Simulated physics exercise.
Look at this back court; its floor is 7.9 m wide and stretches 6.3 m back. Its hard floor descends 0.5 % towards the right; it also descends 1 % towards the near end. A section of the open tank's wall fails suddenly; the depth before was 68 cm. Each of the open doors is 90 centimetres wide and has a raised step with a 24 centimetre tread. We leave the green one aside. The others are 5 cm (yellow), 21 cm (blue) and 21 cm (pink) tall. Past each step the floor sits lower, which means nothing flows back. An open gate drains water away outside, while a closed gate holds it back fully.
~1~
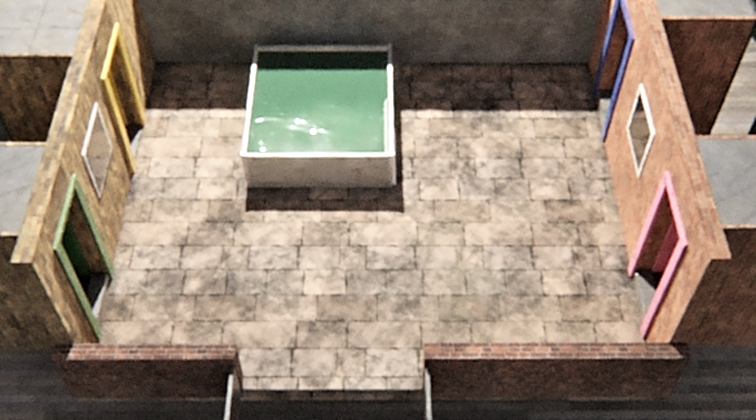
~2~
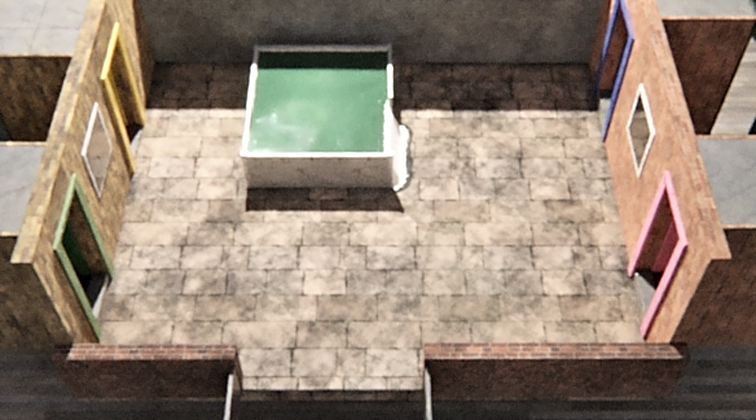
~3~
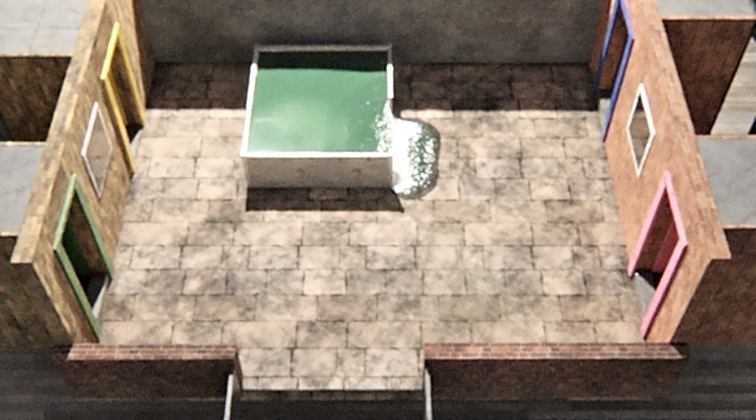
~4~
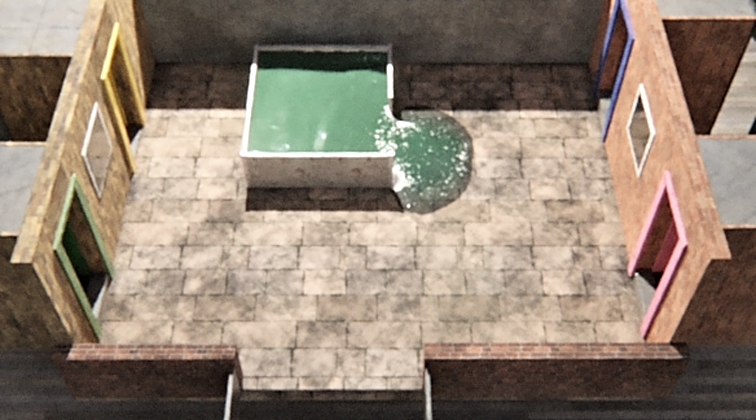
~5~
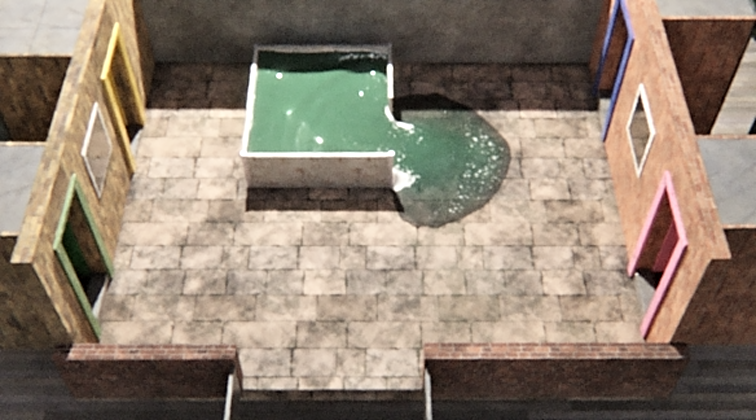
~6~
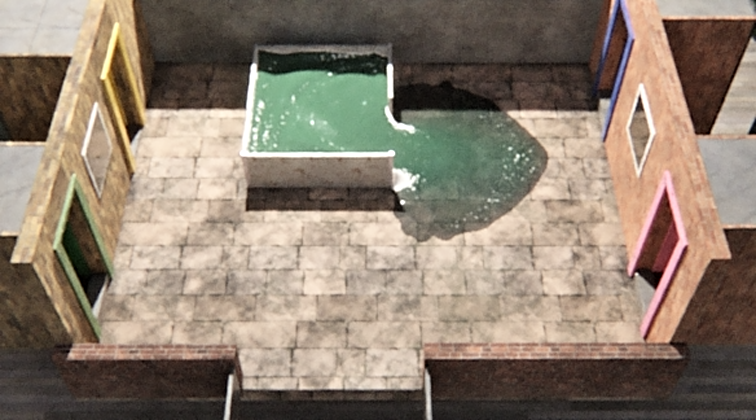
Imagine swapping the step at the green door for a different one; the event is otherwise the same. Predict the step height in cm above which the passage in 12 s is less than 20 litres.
About 7 cm of height.
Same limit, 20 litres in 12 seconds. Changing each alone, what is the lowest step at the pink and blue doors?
Some 18 cm for pink, some 22 cm for blue.
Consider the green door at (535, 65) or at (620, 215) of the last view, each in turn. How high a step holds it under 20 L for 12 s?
About 14.0 cm, then about 24 cm.
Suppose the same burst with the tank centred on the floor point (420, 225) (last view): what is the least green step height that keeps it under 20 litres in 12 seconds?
It should be around 9.0 cm high.
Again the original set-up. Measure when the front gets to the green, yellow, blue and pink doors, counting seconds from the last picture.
Green at 6.0 seconds, yellow at 7.0 seconds, blue at 0.5 seconds, pink at 1.1 seconds.
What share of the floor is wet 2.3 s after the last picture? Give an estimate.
Roughly 40 percent of the floor.
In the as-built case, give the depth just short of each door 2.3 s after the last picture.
At the green door the depth is 0 cm, at yellow 0 cm, at blue 24 cm and at pink 19 cm.
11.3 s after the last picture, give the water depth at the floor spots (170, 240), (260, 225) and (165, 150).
The three readings, in order, are 8, 6 and 7 cm.
Then, 0.7 s after the last picture water covers 30 % of the floor, deepest (43 cm) near (396, 176); it has not reached the green door.
Then, 2.3 s after the last picture water covers 40 % of the floor, deepest (41 cm) near (640, 362); it has not reached the green door.
Then, 11.3 s after the last picture water covers 100 % of the floor, deepest (15 cm) near (617, 373); 9 cm at the green door, 0 litres in over its 18 cm step.
At the green door as built, the water peaked near 10 cm, 9.3 s after the last picture.
With a step of 6 cm, 36 litres would have come in within the 12 s; with 8 cm, 9 litres. So under 20 litres takes about 7 cm.
